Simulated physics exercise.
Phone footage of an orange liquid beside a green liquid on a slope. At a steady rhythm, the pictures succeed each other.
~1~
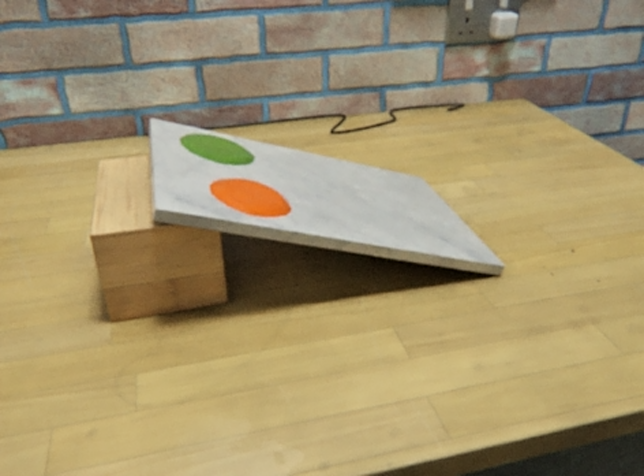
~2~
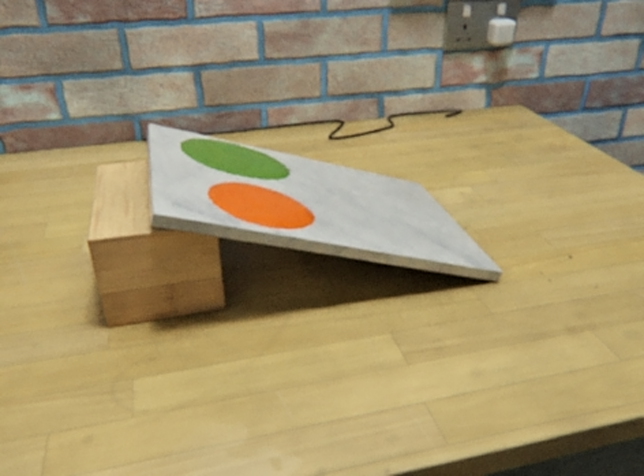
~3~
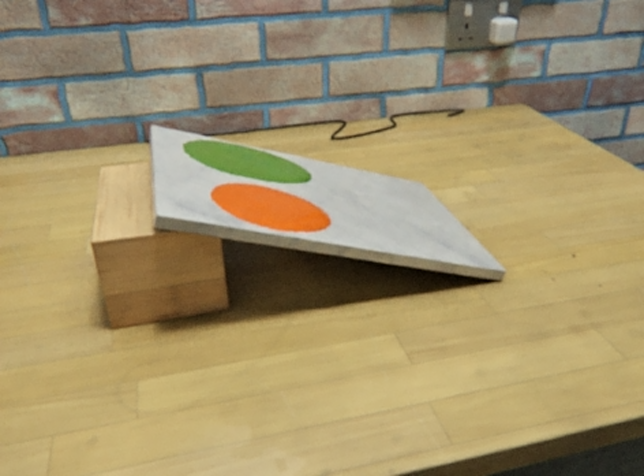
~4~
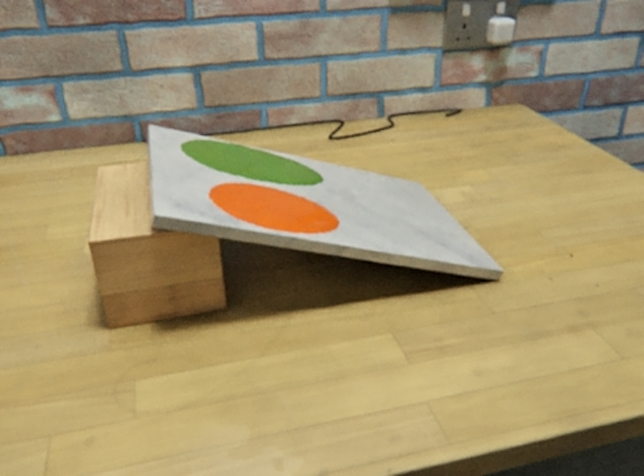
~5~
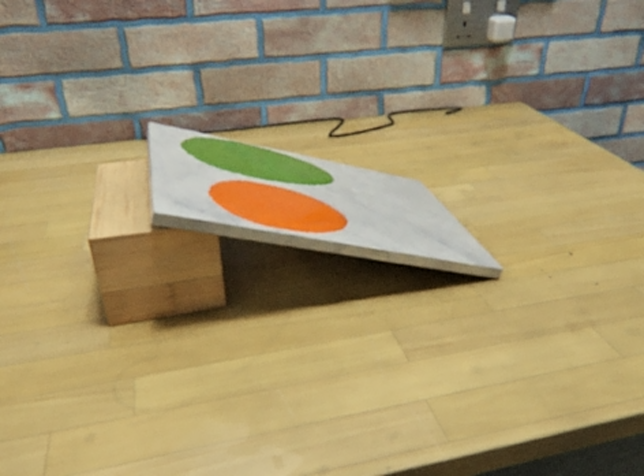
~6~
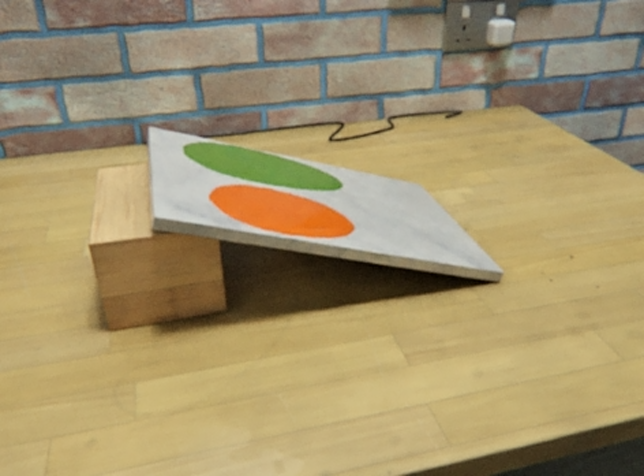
On a wooden table by a brick wall, green and orange liquid patches lie side by side on a sloping board propped on a wooden block, both stretching down the slope, quickly at first and then more slowly.
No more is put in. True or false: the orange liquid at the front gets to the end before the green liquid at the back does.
False; the back one is first.
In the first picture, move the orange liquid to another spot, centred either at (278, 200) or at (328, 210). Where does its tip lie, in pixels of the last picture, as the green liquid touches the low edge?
Its tip would sit near (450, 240) in the first try and at (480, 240) in the second.
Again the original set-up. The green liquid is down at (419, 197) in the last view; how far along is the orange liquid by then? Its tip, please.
Roughly (415, 233).
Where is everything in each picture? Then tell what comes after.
In the first picture, tip of the orange liquid a quarter of the way down; tip of the green liquid (246, 153) a quarter of the way down.
In the second picture, tip of the orange liquid (301, 210) half way down; tip of the green liquid half way down.
In the third picture, tip of the orange liquid half way down; tip of the green liquid (301, 170) half way down.
In the fourth picture, tip of the orange liquid (328, 215) half way down; tip of the green liquid half way down.
In the fifth picture, tip of the orange liquid half way down; tip of the green liquid (324, 174) half way down.
In the sixth picture, tip of the orange liquid (344, 220) half way down; tip of the green liquid half way down.
Shortly, the orange liquid is three quarters of the way down; the green liquid is three quarters of the way down.
Then, the orange liquid is three quarters of the way down; the green liquid is close to the edge.
At the finish, the orange liquid is three quarters of the way down; the green liquid is at the low edge.
